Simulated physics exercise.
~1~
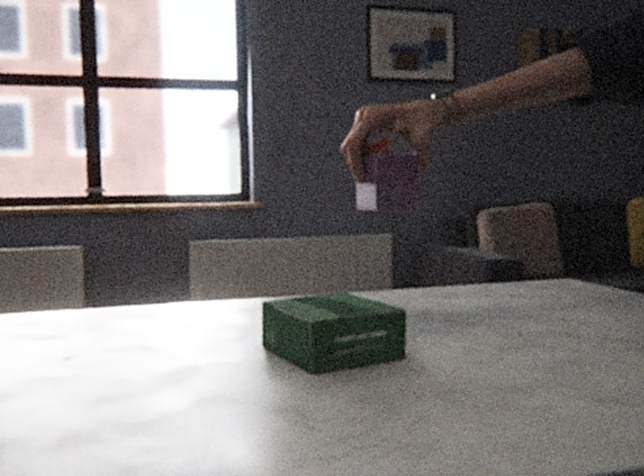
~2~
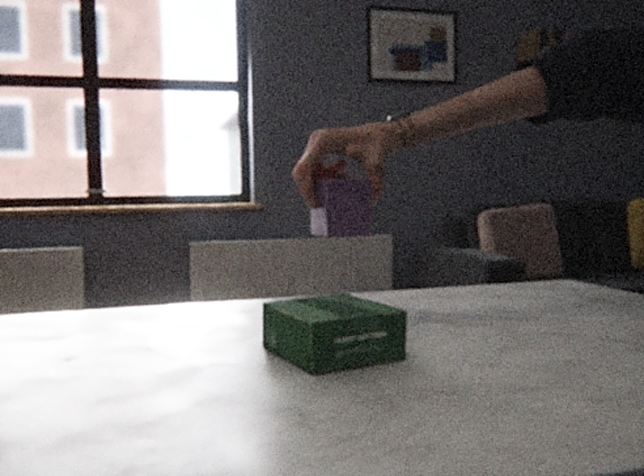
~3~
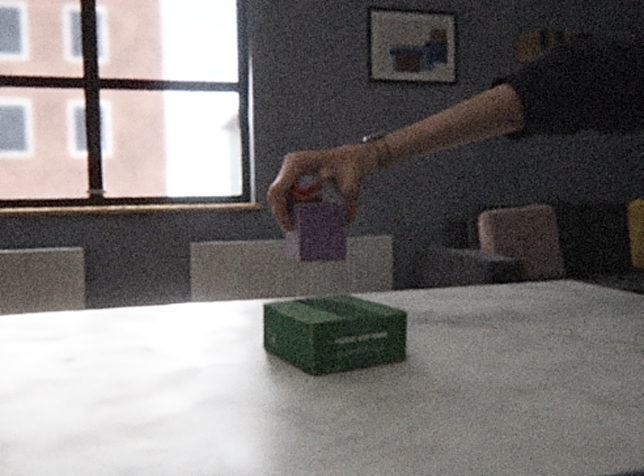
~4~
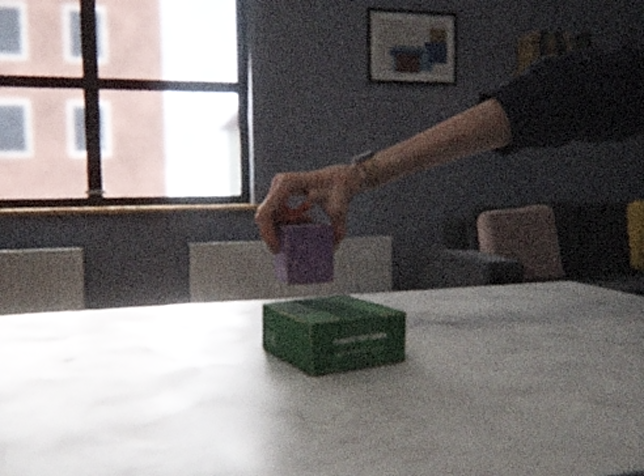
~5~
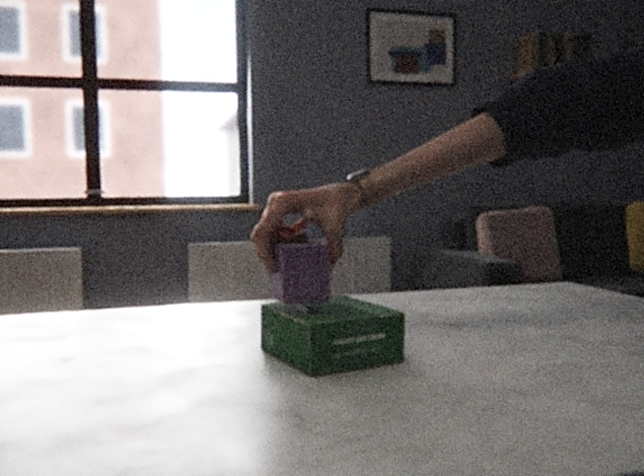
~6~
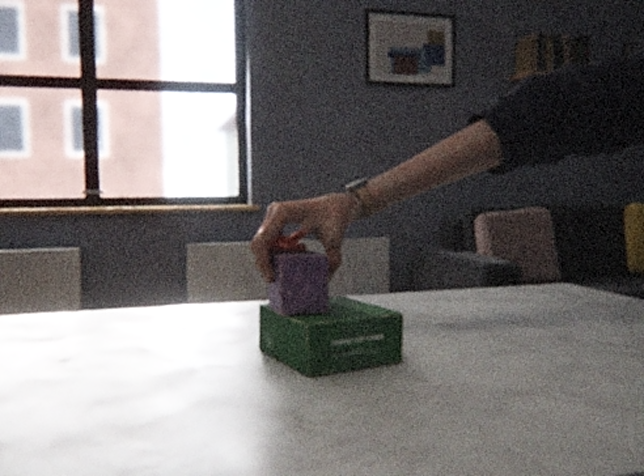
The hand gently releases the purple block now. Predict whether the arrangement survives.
The pile copes with it, I'd say.
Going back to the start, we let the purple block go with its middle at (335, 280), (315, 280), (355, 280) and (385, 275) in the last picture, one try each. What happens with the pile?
Stays standing; stays standing; stays standing; collapses.
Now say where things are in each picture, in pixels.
Coming down; purple block (387, 182); green box (331, 329), in the first picture.
Coming down; purple block (341, 207); green box (331, 330), in the second picture.
Coming down; purple block (315, 231); green box (332, 331), in the third picture.
Coming down; purple block (303, 253); green box (331, 331), in the fourth picture.
Coming down; purple block (299, 271); green box (330, 332), in the fifth picture.
In place under the hand; purple block (298, 281); green box (328, 332), in the sixth picture.
Then, 0.50 s after the last picture, nothing has stirred.
Then, 1.30 s after the last picture, purple block resting near (298, 282).
At rest, both in place. Seen from the same camera at the end, purple block near (298, 282). The pile holds.
